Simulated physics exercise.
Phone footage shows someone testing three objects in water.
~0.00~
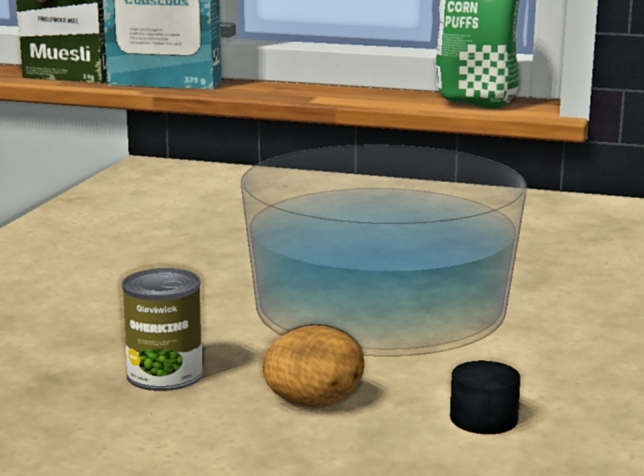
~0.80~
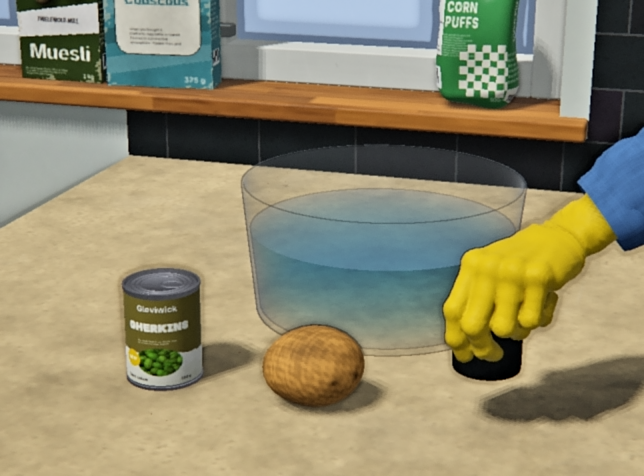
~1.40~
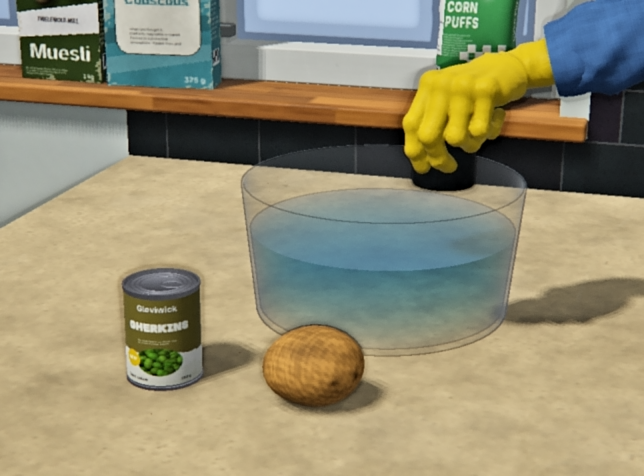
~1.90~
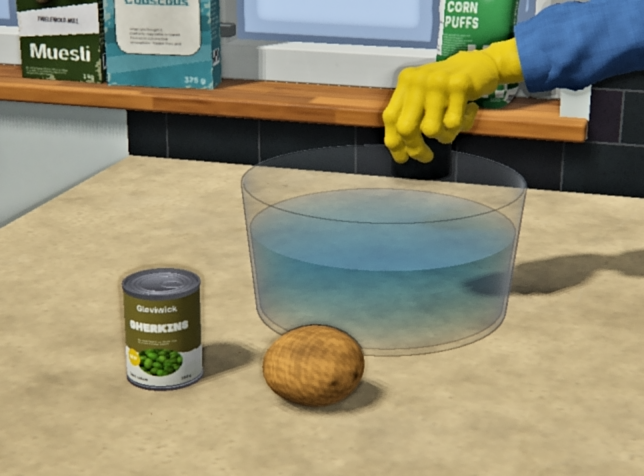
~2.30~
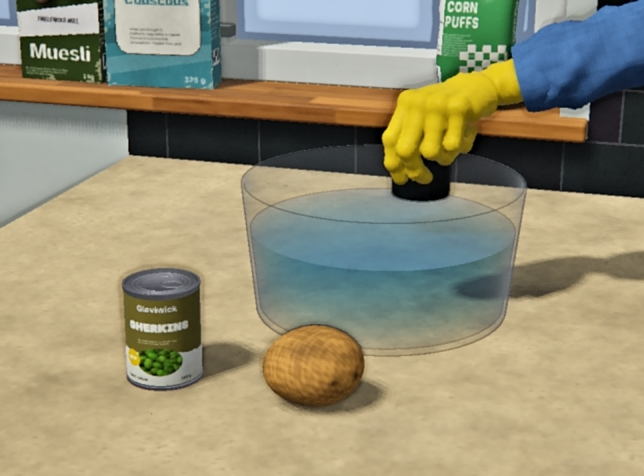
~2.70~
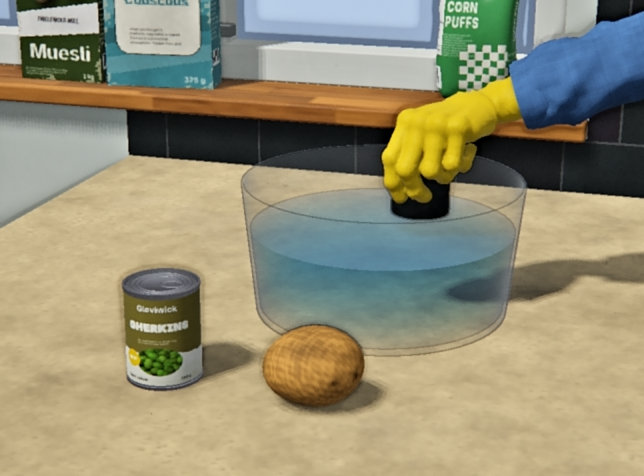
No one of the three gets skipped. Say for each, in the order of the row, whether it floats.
Here the left one falls to the base, the middle one falls to the base, and the right one falls to the base.
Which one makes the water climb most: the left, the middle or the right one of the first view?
The leftmost piece.
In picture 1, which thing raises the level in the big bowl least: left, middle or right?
That'd be the far-right item.
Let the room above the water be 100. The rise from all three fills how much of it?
I'd say some 24 in a hundred.
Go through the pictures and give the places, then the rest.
The row from the left; tin of food (164, 328); potato (314, 366); iron weight (484, 396), in the first picture.
A hand picks up the iron weight; iron weight (487, 344); potato (314, 366), in the second picture.
It is carried over; iron weight (444, 162); tin of food (164, 328), in the third picture.
It is above the big bowl; iron weight (422, 152); potato (314, 366), in the fourth picture.
It comes down; iron weight (421, 173); tin of food (164, 328), in the fifth picture.
It is just over the surface; tin of food (164, 328); potato (314, 366); iron weight (421, 191), in the sixth picture.
Around 4.0 s, the iron weight ends at the bottom.
Around 8.0 s, the potato ends at the bottom.
Around 12.0 s, the tin of food ends at the bottom; afloat, none of them.
